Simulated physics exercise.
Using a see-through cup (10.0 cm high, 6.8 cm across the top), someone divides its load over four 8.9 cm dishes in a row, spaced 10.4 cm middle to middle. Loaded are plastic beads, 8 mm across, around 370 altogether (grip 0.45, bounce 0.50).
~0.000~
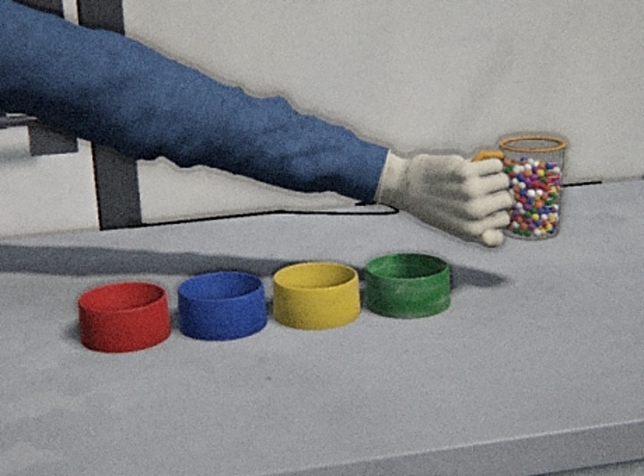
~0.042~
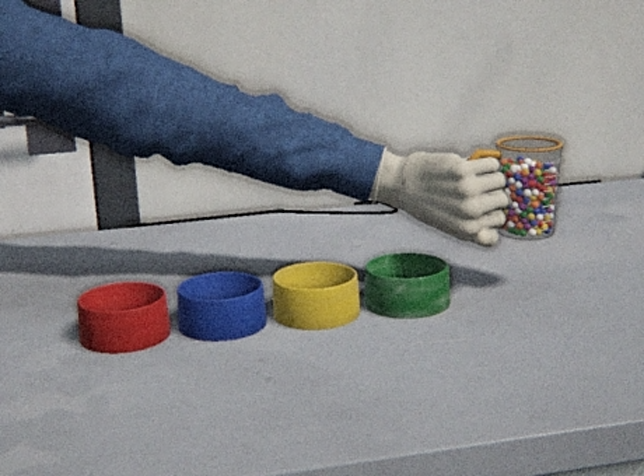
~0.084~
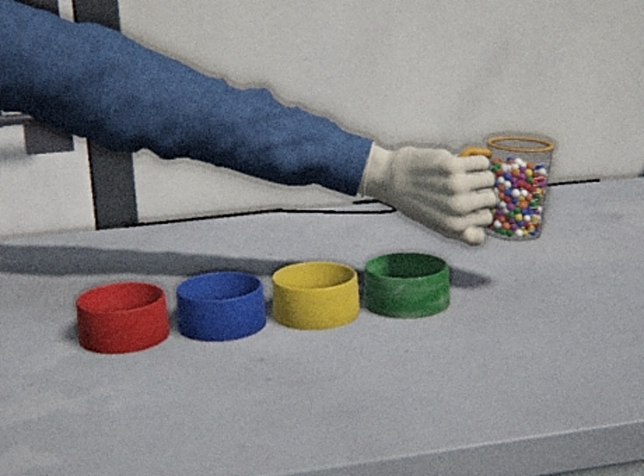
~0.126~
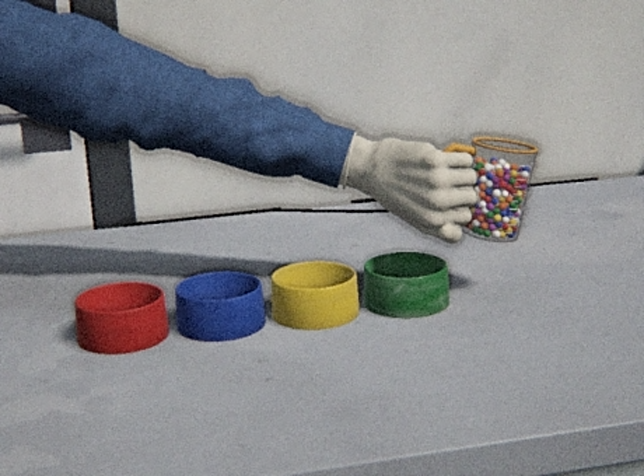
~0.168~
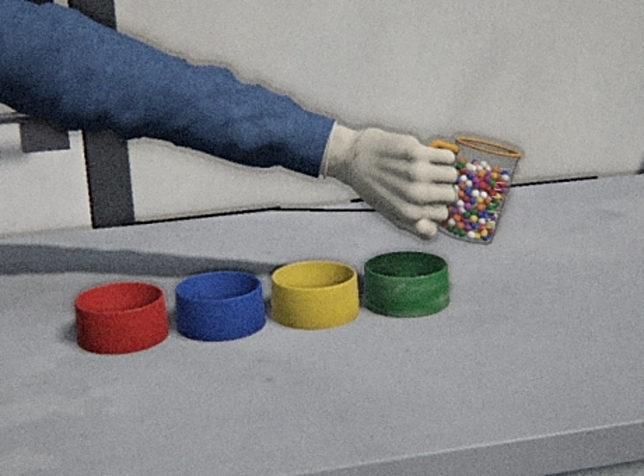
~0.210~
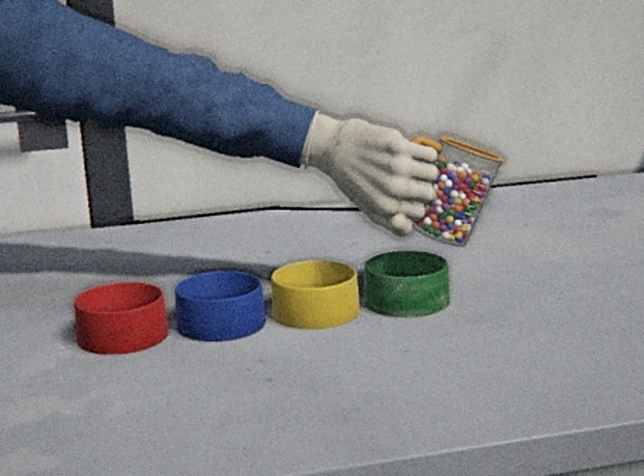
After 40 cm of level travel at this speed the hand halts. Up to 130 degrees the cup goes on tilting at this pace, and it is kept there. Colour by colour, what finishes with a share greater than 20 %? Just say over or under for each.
Outcome: Red dish: I expect its count to stay within a fifth of the total; blue dish: I expect its count to outstrip a fifth of the total; green dish: I expect its count to stay within a fifth of the total; yellow dish: I expect its count to stay within a fifth of the total; counter: I expect its count to stay within a fifth of the total.
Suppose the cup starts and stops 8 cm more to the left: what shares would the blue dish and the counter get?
In that case, blue: 0; counter: 10.
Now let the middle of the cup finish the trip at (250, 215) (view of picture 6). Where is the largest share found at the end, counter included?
That'd be yellow, it takes the most.
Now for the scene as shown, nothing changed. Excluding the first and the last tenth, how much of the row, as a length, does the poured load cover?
Length: About 5 cm.
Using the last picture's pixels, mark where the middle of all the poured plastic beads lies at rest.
(223, 300) or so.
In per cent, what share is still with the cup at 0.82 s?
Around 95 per cent of the load.
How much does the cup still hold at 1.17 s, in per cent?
About 5 percent of the load.
After 0.57 s, tilt 74 degrees; cup holds 100 %.
After 0.82 s, tilt 110 degrees; cup holds 95 %, blue 5 %.
After 1.17 s, tilt 130 degrees; cup holds 5 %, blue 95 %.
In the end, at 1.7 s, red 0 %, blue 100 %, green 0 %, yellow 0 %, counter 0 %.
